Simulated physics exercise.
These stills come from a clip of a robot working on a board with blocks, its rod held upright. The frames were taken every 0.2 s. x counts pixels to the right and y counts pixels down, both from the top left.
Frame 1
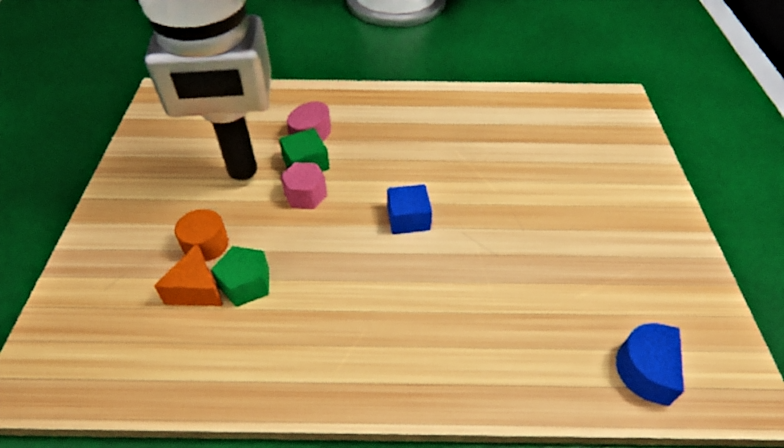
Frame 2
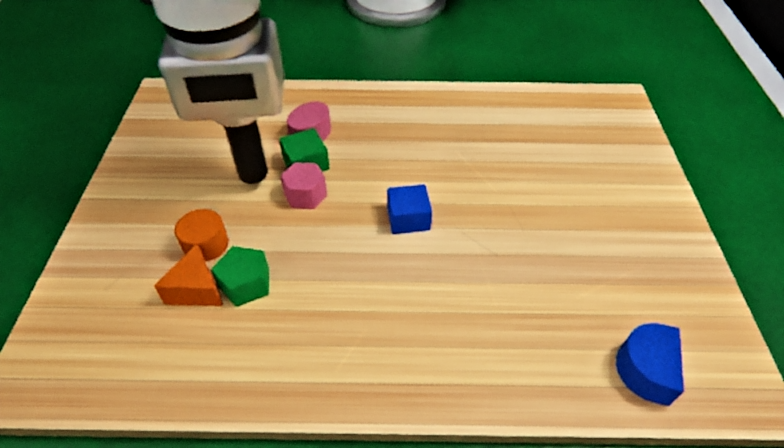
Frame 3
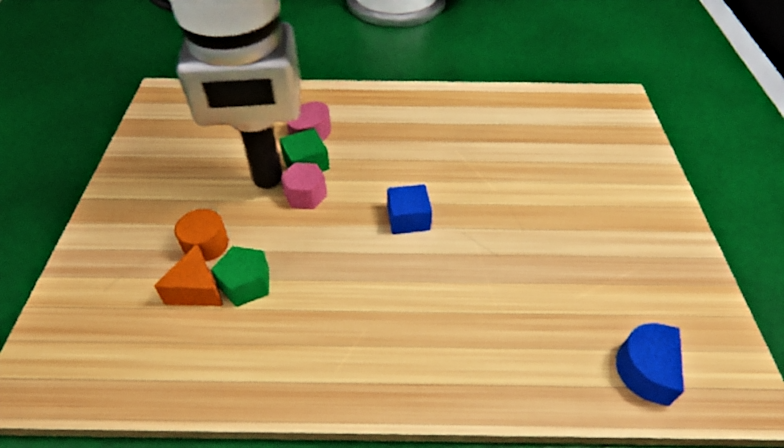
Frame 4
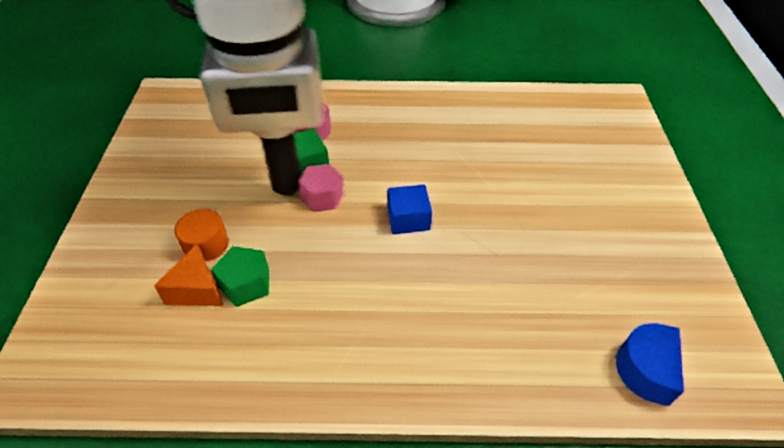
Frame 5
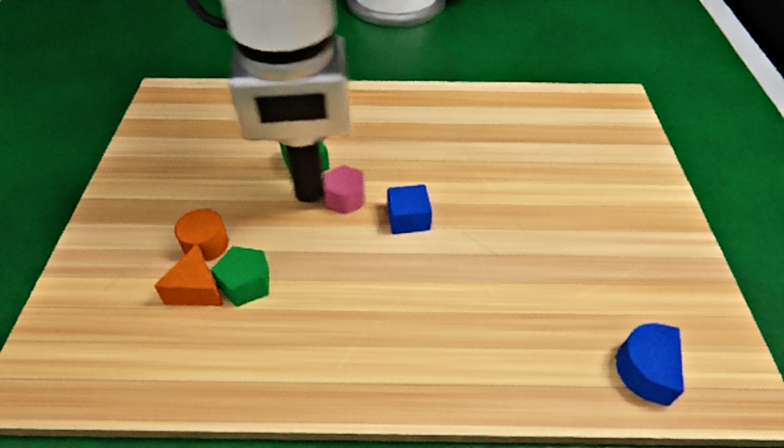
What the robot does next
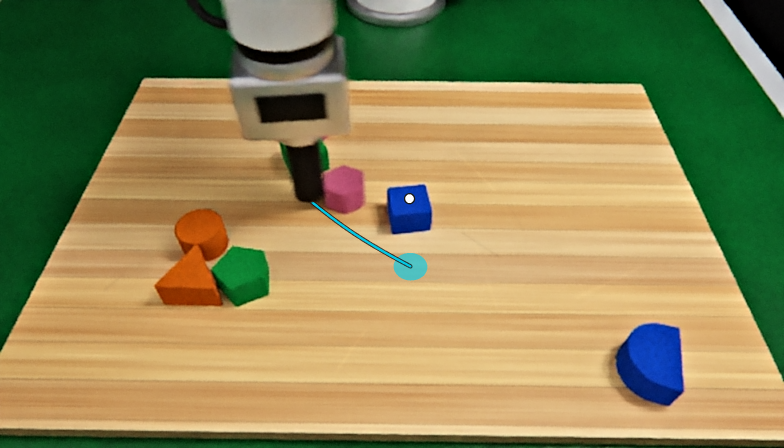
In the video, a robot arm with a black rod moves right across a wooden board of colored blocks, reaches the pink hexagonal block, and pushes it a short way right toward the blue square block.
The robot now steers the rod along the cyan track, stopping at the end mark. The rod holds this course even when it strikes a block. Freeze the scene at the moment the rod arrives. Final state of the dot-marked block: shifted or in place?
It is not moved.
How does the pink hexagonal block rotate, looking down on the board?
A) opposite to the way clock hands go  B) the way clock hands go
Option A.
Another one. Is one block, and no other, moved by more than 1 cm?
Short answer: Yes.
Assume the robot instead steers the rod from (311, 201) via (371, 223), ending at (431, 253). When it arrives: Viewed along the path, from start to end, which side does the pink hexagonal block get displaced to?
Leftward.
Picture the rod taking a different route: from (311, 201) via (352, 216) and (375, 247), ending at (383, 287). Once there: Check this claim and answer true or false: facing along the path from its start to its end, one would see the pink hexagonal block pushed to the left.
True - the claim holds.
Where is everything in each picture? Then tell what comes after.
Tip of the rod (243, 171), middles of tops, pink hexagonal block (303, 175), blue square (410, 199), in the first frame.
Rod (254, 175), nothing pushed, in the second frame.
Rod (269, 180), nothing pushed, in the third frame.
Rod (287, 186), pink hexagonal block (321, 177), in the fourth frame.
Rod (310, 193), pink hexagonal block (344, 179), blue square (410, 199), in the fifth frame.
The line goes from (311, 201) by way of (356, 235) to (410, 266); the dot is on the blue square.
On the path given first. One third of the way, rod (340, 216); pink hexagonal block (361, 183), turned 45° anticlockwise.
Two thirds of the way, rod (373, 238); pink hexagonal block (361, 183), turned 45° anticlockwise.
At the end, rod (411, 259); pink hexagonal block (361, 183), turned 45° anticlockwise; blue square unmoved.
